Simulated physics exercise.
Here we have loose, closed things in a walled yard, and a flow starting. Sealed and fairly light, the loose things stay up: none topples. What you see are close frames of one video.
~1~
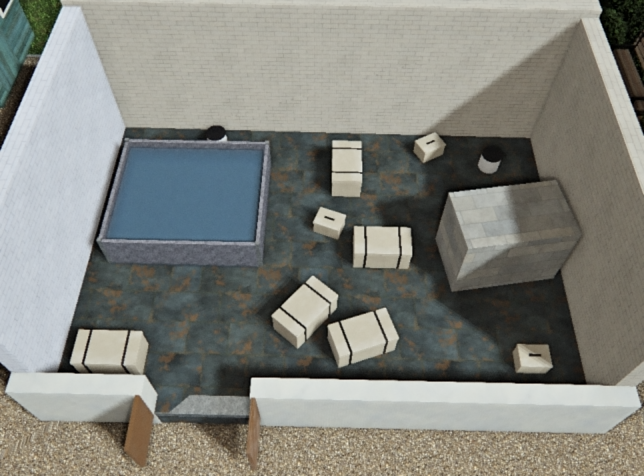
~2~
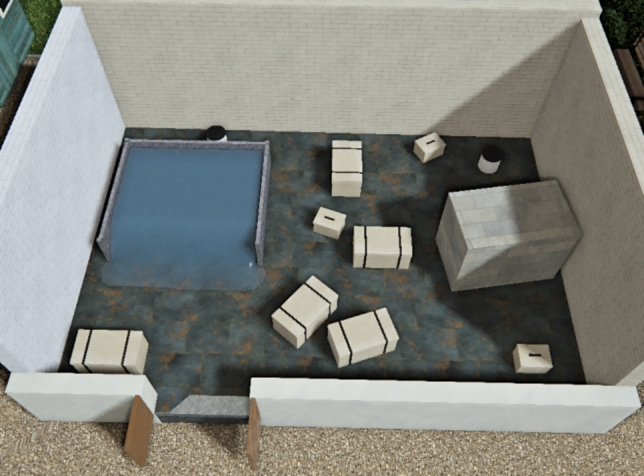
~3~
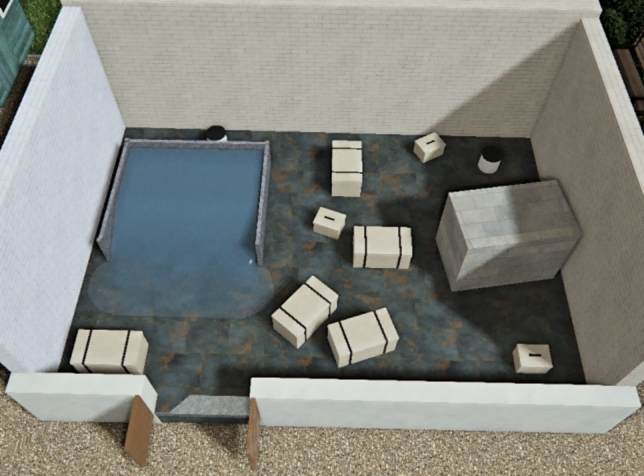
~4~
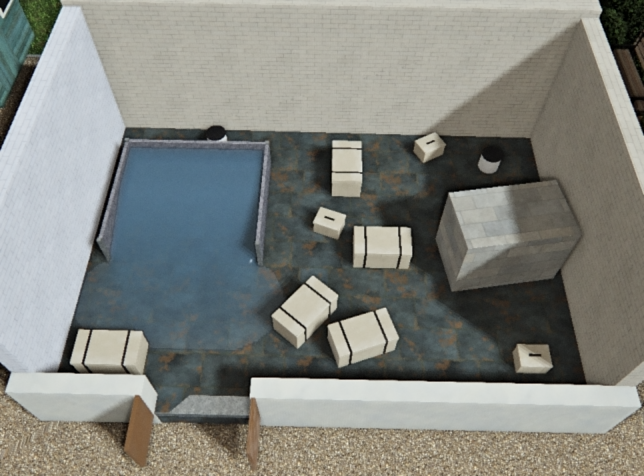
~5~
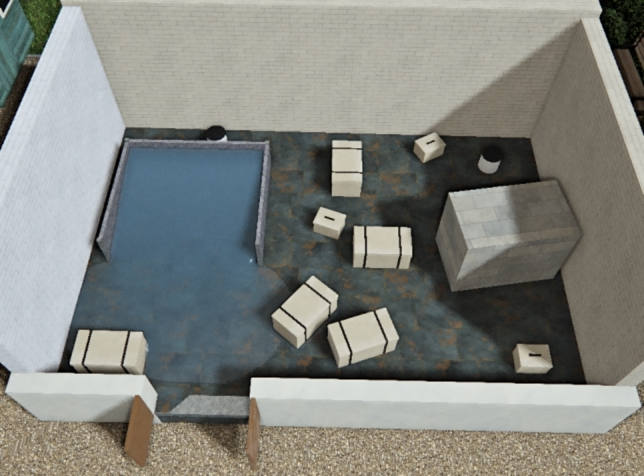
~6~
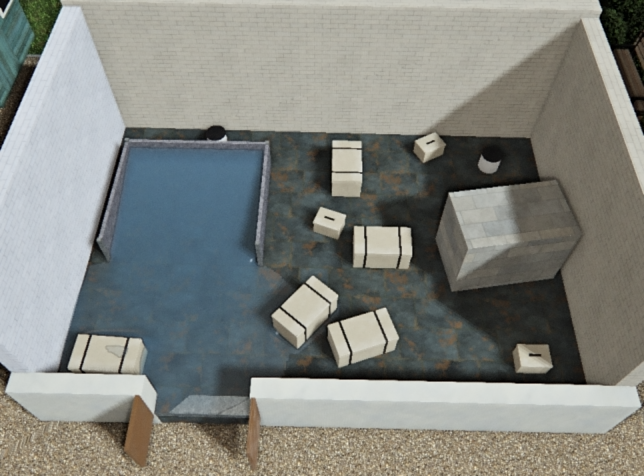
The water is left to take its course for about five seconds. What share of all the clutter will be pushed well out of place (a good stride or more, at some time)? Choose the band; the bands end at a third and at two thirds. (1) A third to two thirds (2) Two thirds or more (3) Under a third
Option 3: Under a third.
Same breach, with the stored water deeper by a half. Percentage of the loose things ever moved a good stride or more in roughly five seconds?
I'd put it near 40 out of a hundred.
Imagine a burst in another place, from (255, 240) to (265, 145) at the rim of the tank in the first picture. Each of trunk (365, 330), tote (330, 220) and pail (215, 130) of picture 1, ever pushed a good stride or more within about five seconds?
Results in order: Stayed within it / moved that far / stayed within it.
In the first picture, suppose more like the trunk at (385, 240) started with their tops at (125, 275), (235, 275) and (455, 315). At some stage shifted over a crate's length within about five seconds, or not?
Taking them one at a time: Goes the distance; goes the distance; falls short.
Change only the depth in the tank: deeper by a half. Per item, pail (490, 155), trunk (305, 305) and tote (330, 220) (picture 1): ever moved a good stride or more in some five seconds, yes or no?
In the order you named them: Stayed within the threshold, went past the threshold, stayed within the threshold.
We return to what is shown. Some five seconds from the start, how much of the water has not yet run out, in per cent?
It comes to about 62 parts in a hundred.
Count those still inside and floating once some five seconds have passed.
The number is 0.
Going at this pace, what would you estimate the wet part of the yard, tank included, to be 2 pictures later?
Something like 30 in a hundred.
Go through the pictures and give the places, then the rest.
A trunk at (106, 347) rests on the ground; a trunk at (363, 331) rests on the ground; 0 of 10 have shifted, in the first picture.
A trunk at (106, 347), on the bottom; a trunk at (363, 331), on the bottom; 0 of 10 have shifted, in the second picture.
A trunk at (106, 347) rests on the ground; a trunk at (363, 331) rests on the ground; 0 of 10 have shifted, in the third picture.
A trunk at (106, 347) rests on the ground; a trunk at (363, 331) rests on the ground; 0 of 10 have shifted, in the fourth picture.
A trunk at (106, 347), on the bottom; a trunk at (363, 331) rests on the ground; 0 of 10 have shifted, in the fifth picture.
A trunk at (105, 353) rests on the ground, close to its start; a trunk at (363, 331), on the bottom; 1 of 10 have shifted, in the sixth picture.
A moment on, 0 of 10 are well off their spots; 0 afloat.
Next, 0 of 10 are well off their spots; 1 afloat.
Later, 1 of 10 are well off their spots; 1 afloat.
In the end, 1 of 10 are well off their spots, and 1 have been at some point; 0 afloat.
